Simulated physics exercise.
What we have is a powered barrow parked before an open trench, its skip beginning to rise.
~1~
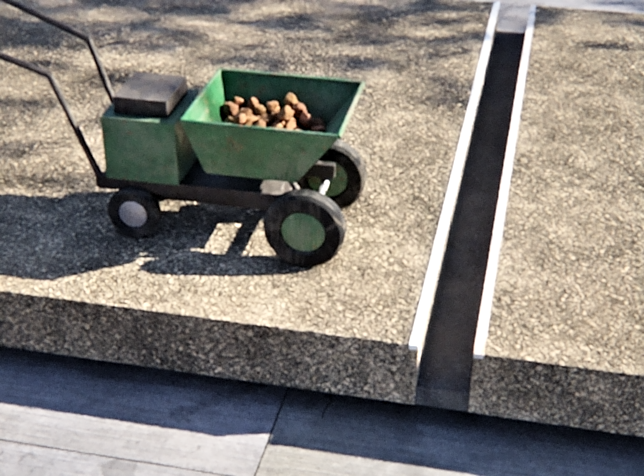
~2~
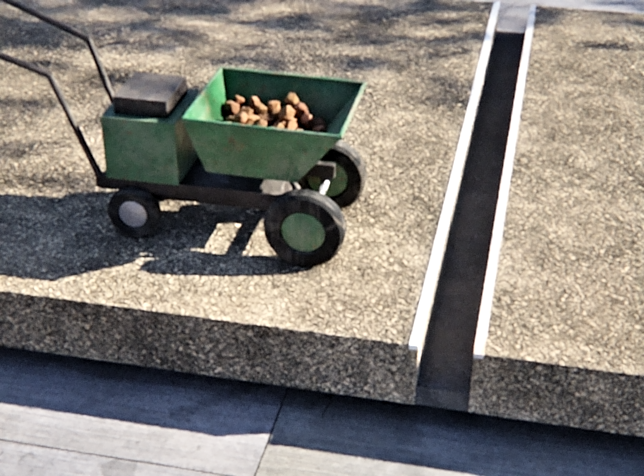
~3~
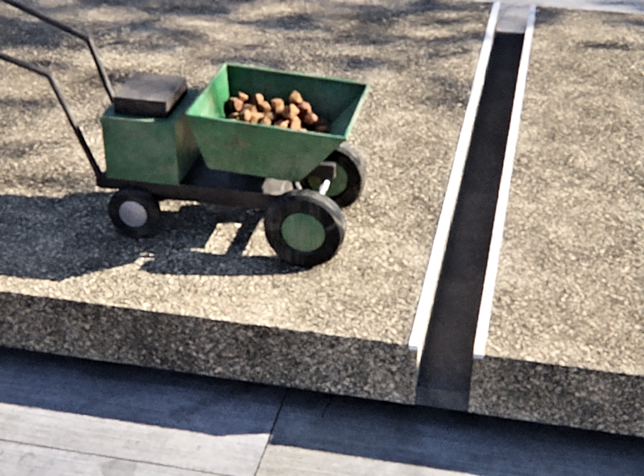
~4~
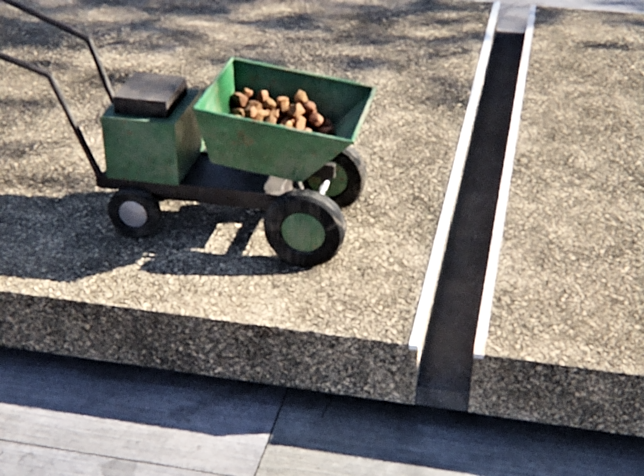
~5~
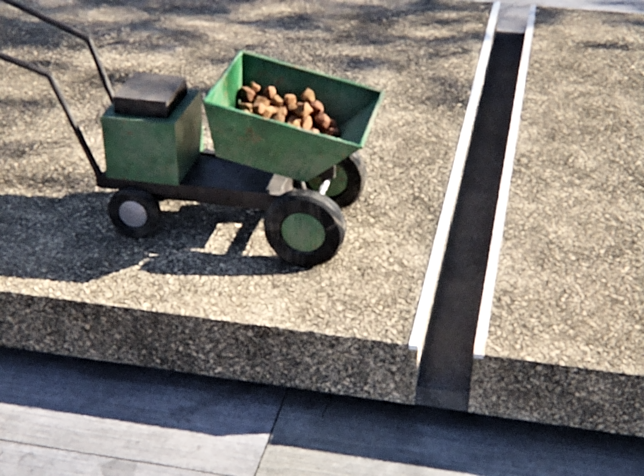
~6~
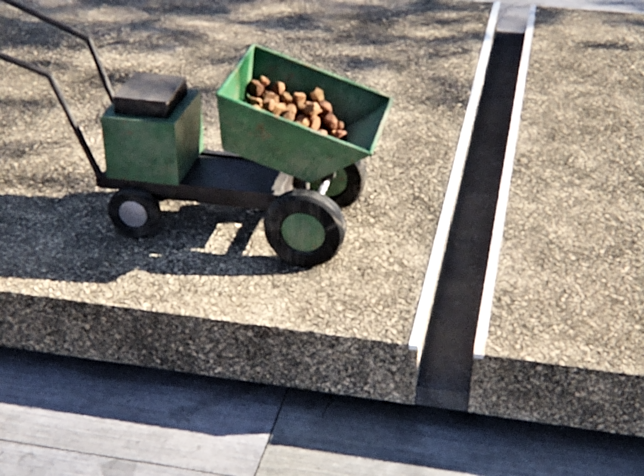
The clip opens on a small green barrow with a level skip of brown clay clods, standing to the left of a narrow open trench. The skip begins to tilt slowly, its rear rising and its front lip dipping toward the right, until it slants clearly, the clods still inside and the wheels unmoved.
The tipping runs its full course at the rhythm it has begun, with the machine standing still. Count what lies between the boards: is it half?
It catches over half.
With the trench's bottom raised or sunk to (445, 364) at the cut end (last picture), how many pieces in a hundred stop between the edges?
Near 60 %.
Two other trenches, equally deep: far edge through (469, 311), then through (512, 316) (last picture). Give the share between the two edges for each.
About 80 and 100 per cent.
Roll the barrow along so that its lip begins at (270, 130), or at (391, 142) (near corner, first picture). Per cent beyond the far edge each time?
In turn 0 and 60 in a hundred.
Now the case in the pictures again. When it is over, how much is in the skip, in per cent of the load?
It comes to 0 per cent or so.
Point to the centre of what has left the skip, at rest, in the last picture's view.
Close to (465, 273).
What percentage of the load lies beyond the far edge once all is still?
About 0 per cent.
Soon, skip tipped steeply; all in the skip.
A while on, skip tipped right over; most in the skip; a small part short of the trench; a small part in or heaped over the trench.
Towards the end, skip tipped right over; a stray few in the skip; a small part short of the trench; nearly all in or heaped over the trench.
Finally, skip tipped right over; a stray few short of the trench; nearly all in or heaped over the trench; none beyond it.
